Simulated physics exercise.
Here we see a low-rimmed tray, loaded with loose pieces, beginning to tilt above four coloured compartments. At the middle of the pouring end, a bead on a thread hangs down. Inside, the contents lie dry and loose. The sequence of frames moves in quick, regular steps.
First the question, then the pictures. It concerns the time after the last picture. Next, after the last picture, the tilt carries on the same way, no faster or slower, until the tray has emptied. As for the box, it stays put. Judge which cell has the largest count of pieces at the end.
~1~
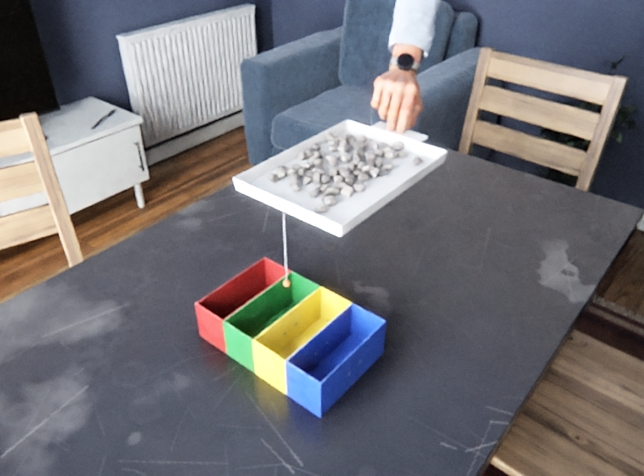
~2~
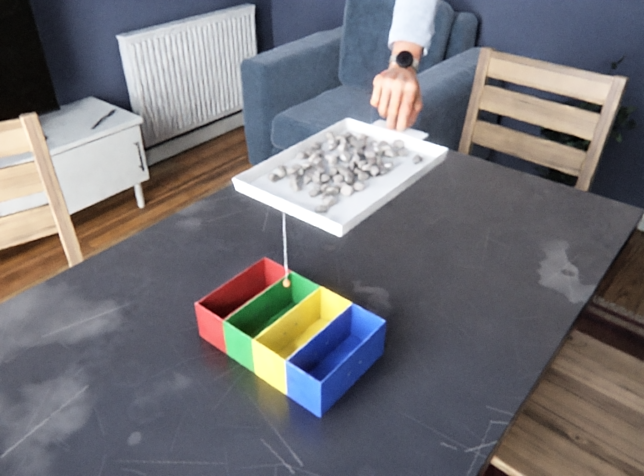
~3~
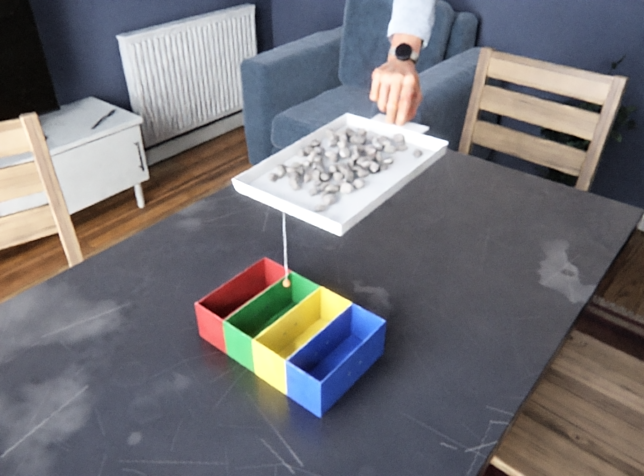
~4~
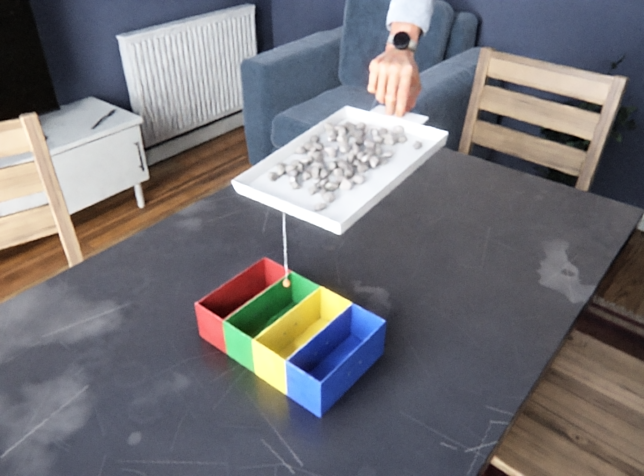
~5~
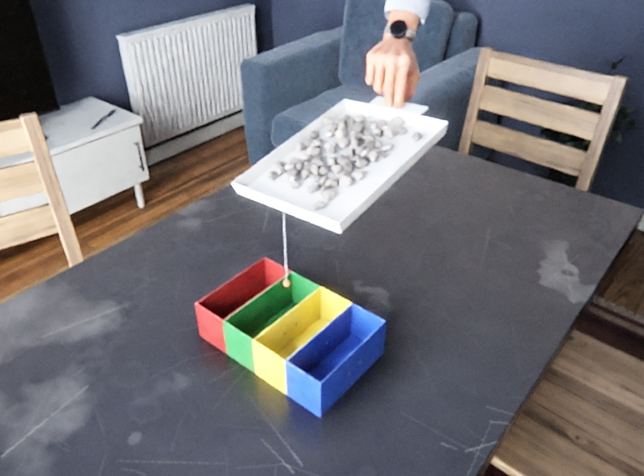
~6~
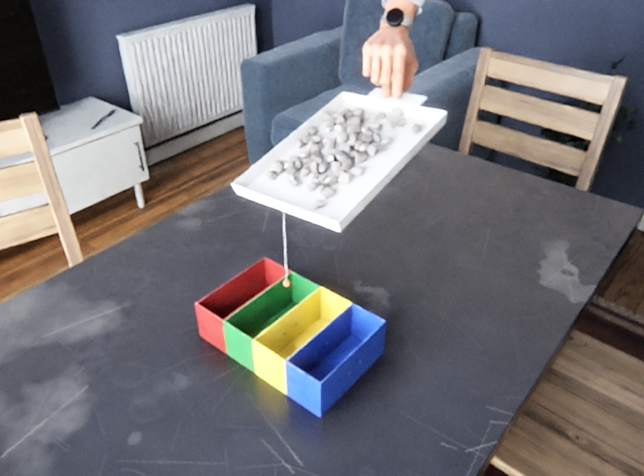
Largest count: Red.
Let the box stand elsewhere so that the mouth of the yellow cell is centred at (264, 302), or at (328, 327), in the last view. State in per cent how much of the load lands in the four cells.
Close to 100 per cent, followed by close to 40 per cent.
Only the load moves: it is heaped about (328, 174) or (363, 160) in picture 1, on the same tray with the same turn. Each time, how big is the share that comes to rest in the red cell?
Respectively 40 and 60 in a hundred.
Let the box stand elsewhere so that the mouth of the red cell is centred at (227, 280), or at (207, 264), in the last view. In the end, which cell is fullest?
Taking the two placings in order, you'd get the red one and then the green one.
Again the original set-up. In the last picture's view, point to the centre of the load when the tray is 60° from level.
The load is centred about (265, 176).
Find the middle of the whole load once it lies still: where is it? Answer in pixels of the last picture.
(227, 319).
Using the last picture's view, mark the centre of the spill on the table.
I'd put the middle somewhere around (188, 302) in the last picture.
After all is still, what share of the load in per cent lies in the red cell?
Around 50 percent.
Soon after the last picture, tray tipped steeply; nearly all on the tray; a stray few in the red cell; a small part falling or outside the box.
A little later, tray tipped right over; a small part on the tray; about a quarter in the red cell; a small part in the green cell; about half falling or outside the box.
Later still, tray tipped past a quarter turn; about half in the red cell; a small part in the green cell; about half falling or outside the box.
At rest, tray tipped past a quarter turn; about half in the red cell; a small part in the green cell; none in the blue cell; none in the yellow cell; about half outside the box.
